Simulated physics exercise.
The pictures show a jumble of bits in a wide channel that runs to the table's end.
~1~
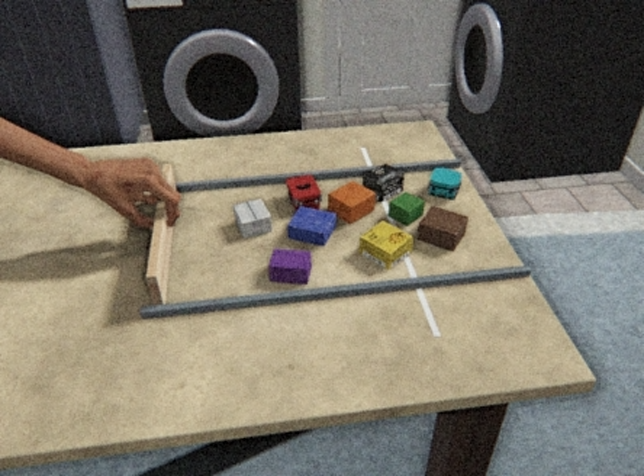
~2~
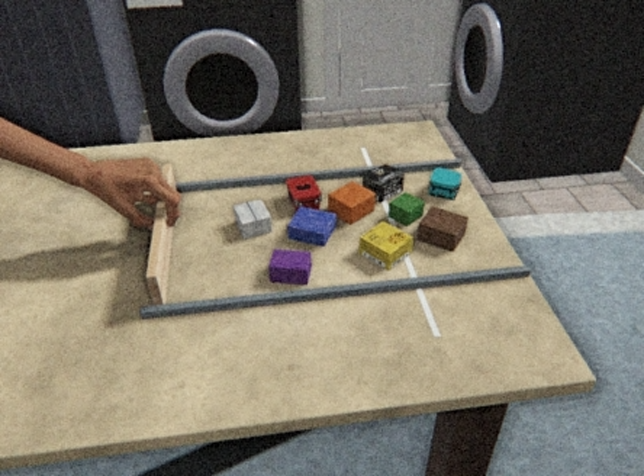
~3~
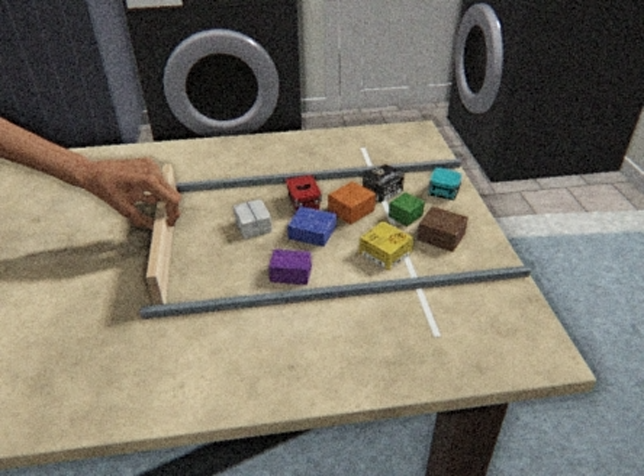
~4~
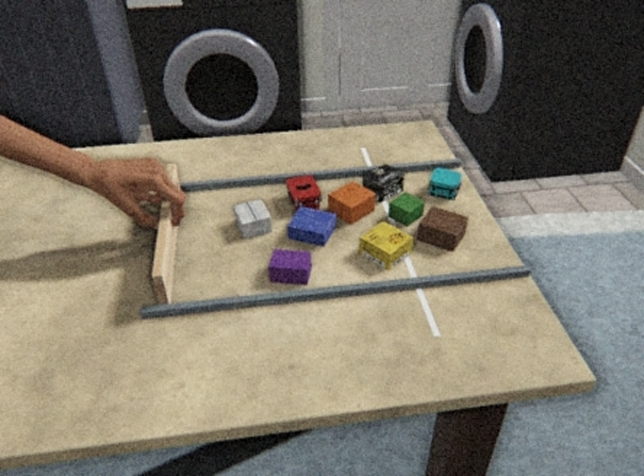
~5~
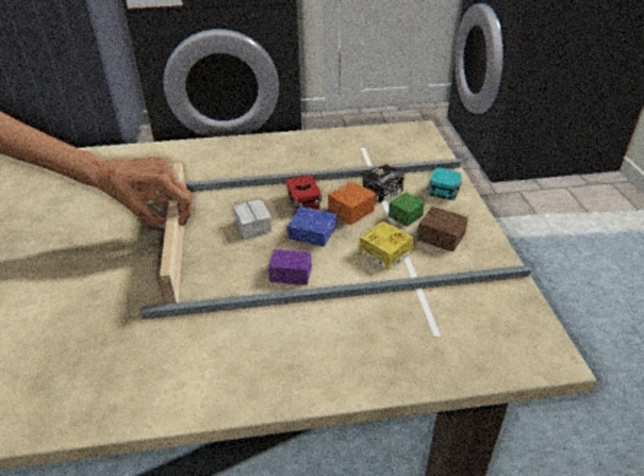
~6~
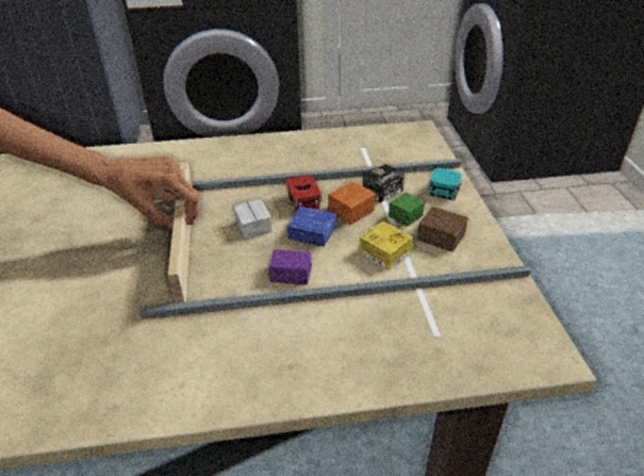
On a wooden table near two dark front-loading machines, a hand holds an upright board between two rails and slides it slightly to the right, while the scattered coloured blocks ahead of it stay still.
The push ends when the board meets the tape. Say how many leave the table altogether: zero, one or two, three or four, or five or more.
In the end the number that fall off is zero.
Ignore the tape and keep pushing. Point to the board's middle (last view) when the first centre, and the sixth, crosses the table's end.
At (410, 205) for the first, at (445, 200) for the sixth.
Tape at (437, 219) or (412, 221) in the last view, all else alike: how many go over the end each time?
Try by try, 2 and 0.
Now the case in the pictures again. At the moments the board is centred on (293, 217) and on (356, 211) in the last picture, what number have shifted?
By then 4, and 9.
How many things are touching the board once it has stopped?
In contact: 4.
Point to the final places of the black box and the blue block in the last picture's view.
First (424, 172), then (421, 227).
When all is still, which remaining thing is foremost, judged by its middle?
It is the turquoise case.
Soon after, none off yet; turquoise case at rest near (445, 185); brown block at rest near (442, 228); green block at rest near (406, 209).
At rest, the number that fall off is zero.
